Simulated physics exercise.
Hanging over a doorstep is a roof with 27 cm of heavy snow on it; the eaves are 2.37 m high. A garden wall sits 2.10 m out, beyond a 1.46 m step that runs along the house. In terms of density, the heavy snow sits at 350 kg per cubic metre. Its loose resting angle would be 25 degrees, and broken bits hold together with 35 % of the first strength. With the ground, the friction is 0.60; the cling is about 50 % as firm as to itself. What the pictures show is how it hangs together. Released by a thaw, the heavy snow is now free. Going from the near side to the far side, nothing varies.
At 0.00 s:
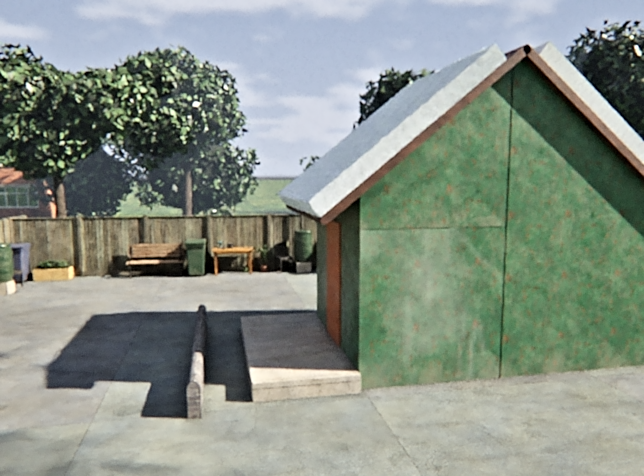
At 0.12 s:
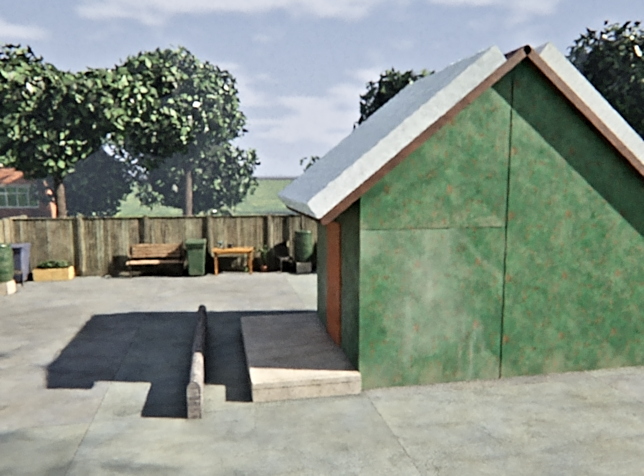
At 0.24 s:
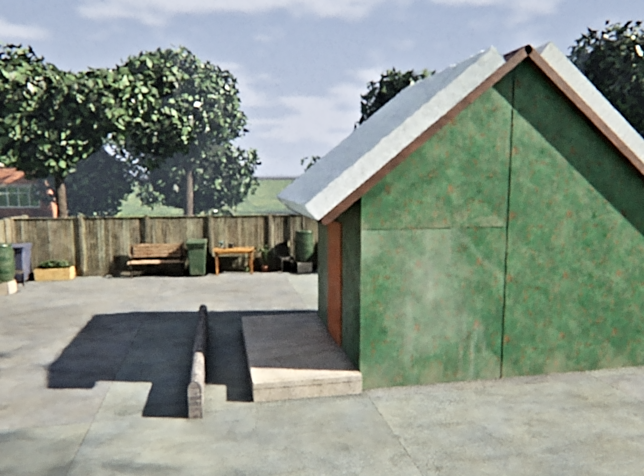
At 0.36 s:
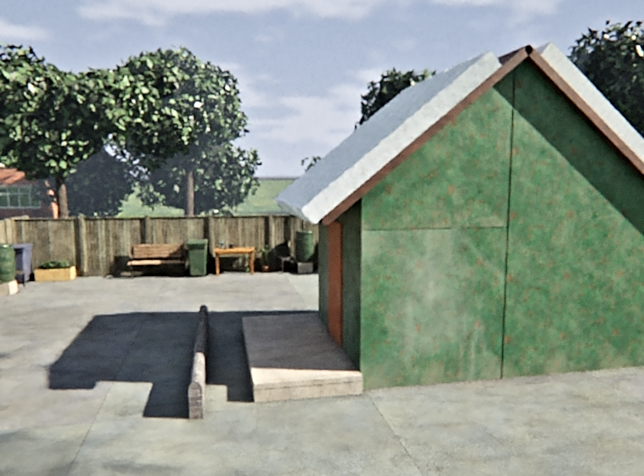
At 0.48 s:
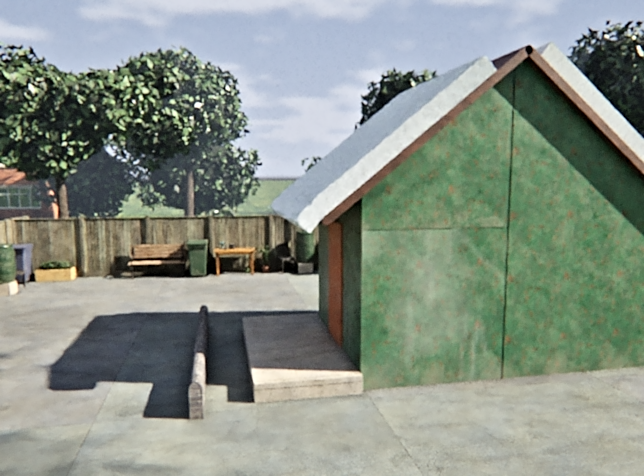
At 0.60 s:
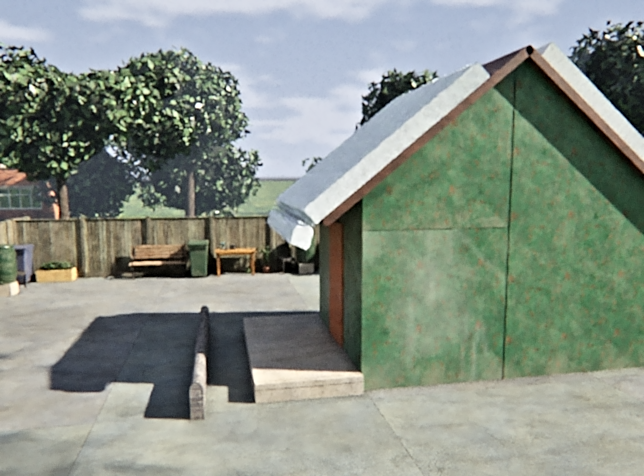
We see a green shed with a thick pale layer on its sloping roof, beside a low step and a narrow wall; the layer slides slowly down the left slope, extends farther past the eaves, and cracks at its lower edge.
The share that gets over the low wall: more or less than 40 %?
The figure ends up short of 40 %.
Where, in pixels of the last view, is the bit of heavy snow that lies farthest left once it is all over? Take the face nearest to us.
It shows up near (8, 424) in the last picture.
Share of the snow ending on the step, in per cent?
Something close to 20 in a hundred.
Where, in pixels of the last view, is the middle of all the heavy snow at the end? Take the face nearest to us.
Position: About (200, 388).
By 1.04 s, 78 % is still on the roof and 0 % is past the low wall.
By 1.56 s, 38 % is still on the roof and 0 % is past the low wall.
By 2.08 s, none is still on the roof and 18 % is past the low wall.
By 2.60 s, none is still on the roof and 31 % is past the low wall.
By 3.60 s, at the end, none is still on the roof and 31 % is past the low wall.
